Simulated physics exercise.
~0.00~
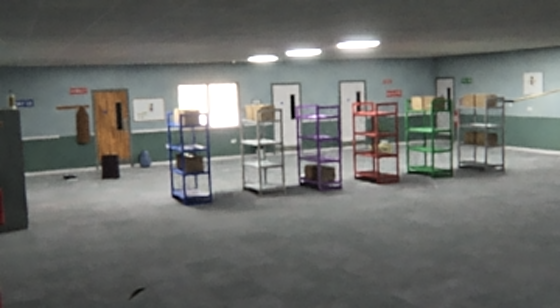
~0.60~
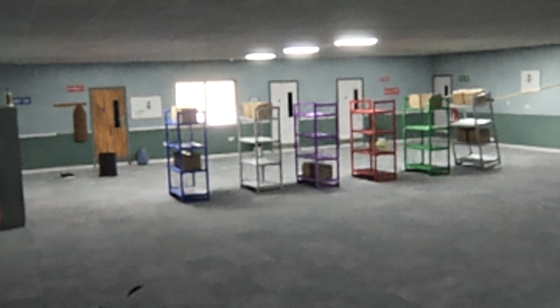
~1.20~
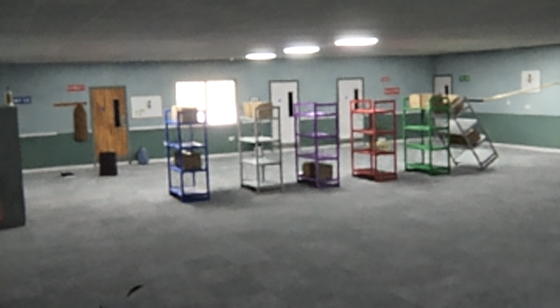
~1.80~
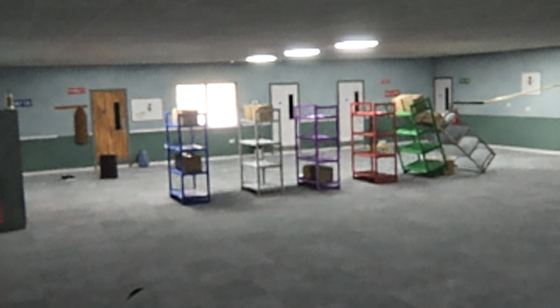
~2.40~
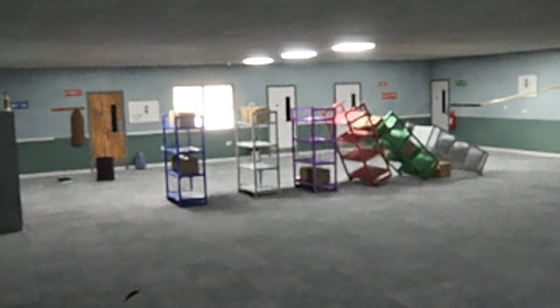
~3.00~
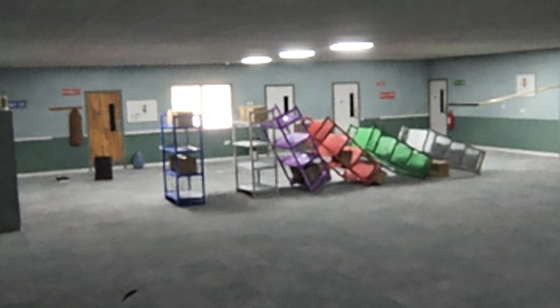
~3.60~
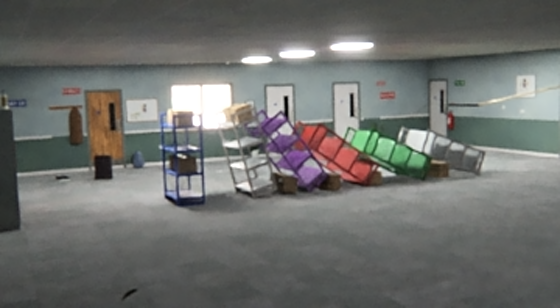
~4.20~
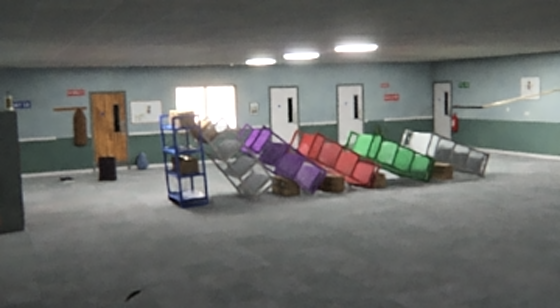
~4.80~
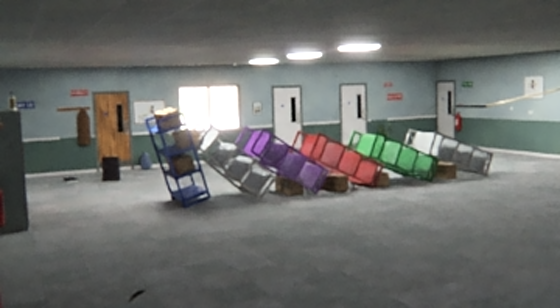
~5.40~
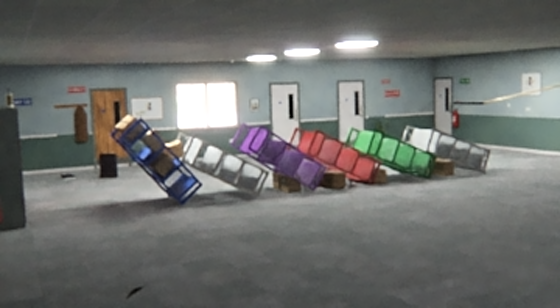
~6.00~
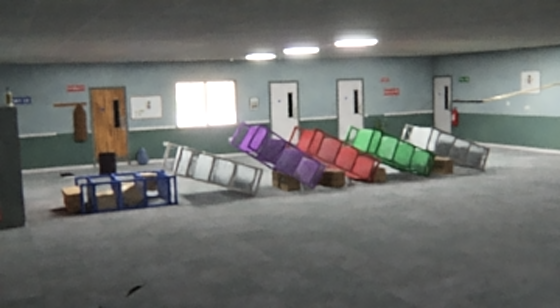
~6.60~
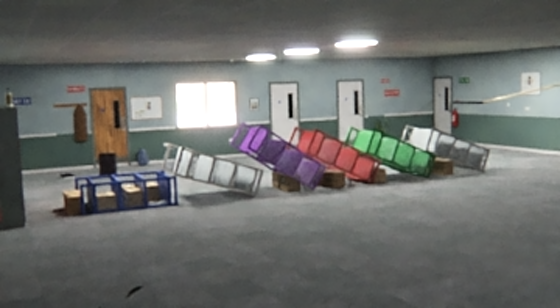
Six coloured shelf units toppling leftward one after another in a large room, cartons spilling, the blue one ending flat.
